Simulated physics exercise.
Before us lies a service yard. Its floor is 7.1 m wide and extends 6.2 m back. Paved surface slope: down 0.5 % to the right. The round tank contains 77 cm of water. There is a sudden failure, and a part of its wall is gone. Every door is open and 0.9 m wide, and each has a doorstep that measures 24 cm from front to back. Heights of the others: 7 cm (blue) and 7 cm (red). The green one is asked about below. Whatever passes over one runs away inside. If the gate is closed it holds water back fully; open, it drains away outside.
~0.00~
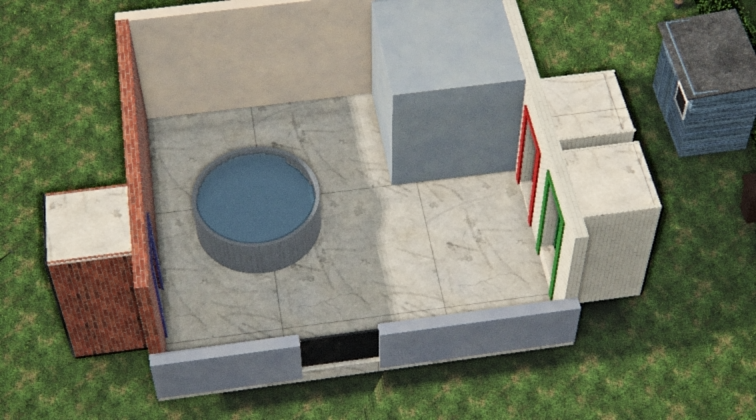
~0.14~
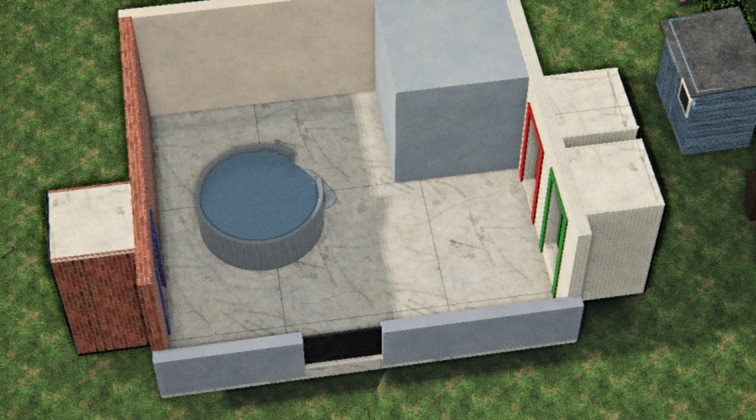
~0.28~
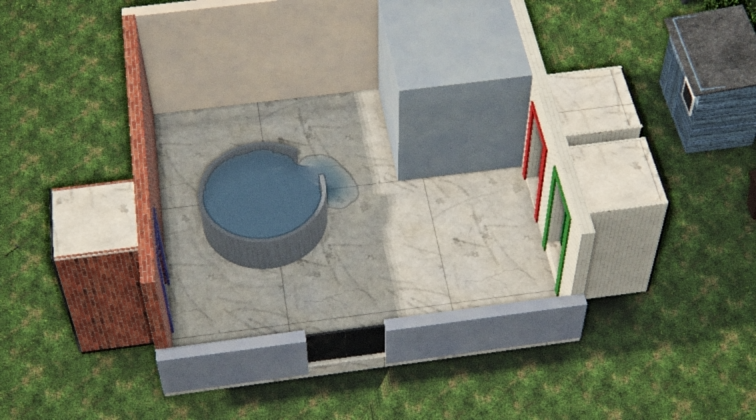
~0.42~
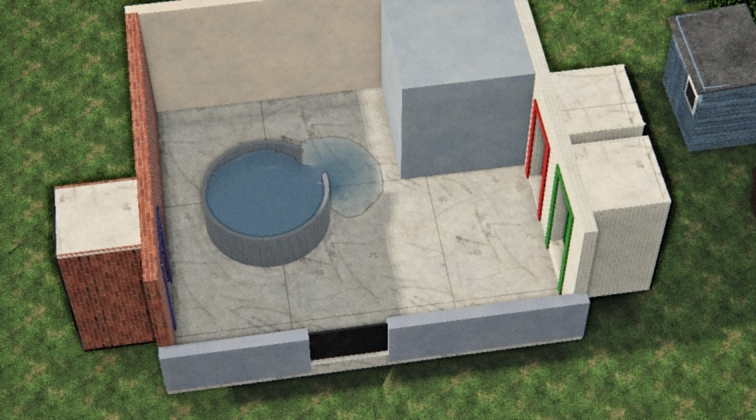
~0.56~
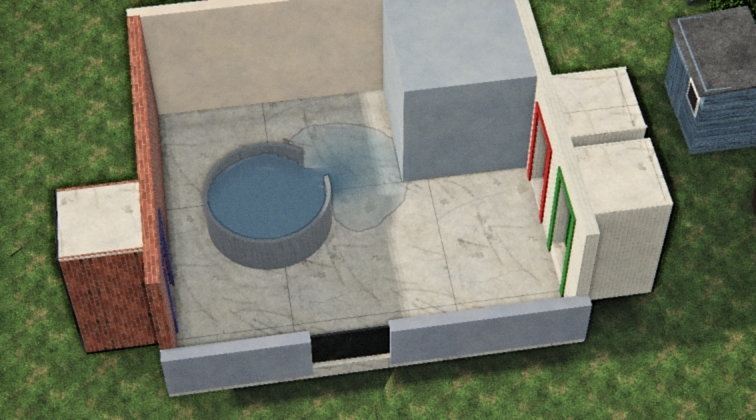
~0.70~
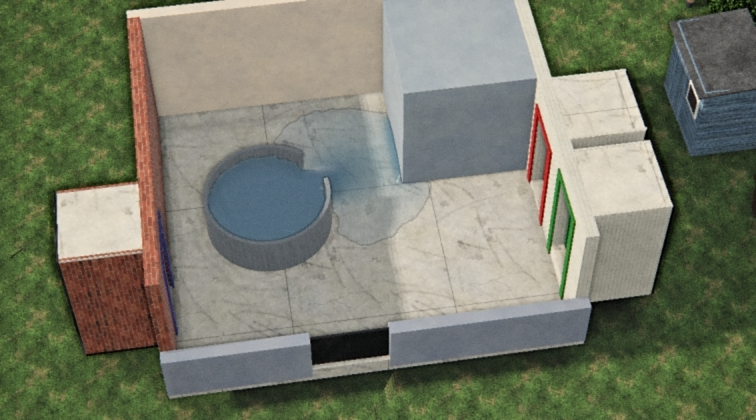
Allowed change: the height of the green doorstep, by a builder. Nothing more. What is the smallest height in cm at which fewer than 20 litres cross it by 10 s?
About 6.5 cm.
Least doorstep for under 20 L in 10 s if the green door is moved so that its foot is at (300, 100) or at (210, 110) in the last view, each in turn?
In turn: About 14.5 cm, about 11.0 cm.
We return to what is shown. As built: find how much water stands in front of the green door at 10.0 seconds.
It comes to about 7.0 centimetres deep.
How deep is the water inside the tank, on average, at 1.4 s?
On average, around 56 cm.
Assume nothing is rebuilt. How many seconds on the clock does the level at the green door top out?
The level tops out near 5.5 seconds.
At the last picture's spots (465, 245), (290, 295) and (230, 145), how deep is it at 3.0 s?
Depths of roughly 3 cm, 0 cm and 6 cm, in that order.
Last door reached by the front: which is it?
That would be the blue door, last of all.
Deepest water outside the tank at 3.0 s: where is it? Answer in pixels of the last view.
At about pixel (381, 107).
After 1.4 s water covers 25 % of the floor, deepest (56 cm) near (379, 94); it has not reached the green door.
After 3.0 s water covers 55 % of the floor, deepest (32 cm) near (381, 107); 10 cm at the green door, 0 litres in over its 27 cm doorstep.
After 10.0 s water covers 100 % of the floor, deepest (14 cm) near (391, 154); 7 cm at the green door, 0 litres in over its 27 cm doorstep.
At the green door as built, the water arrived by 2.5 s and peaked near 10 cm at 5.4 s.
With a doorstep of 6 cm, 27 litres would have come in within the 10 s; with 8 cm, 6 litres. So under 20 litres takes about 6.5 cm.
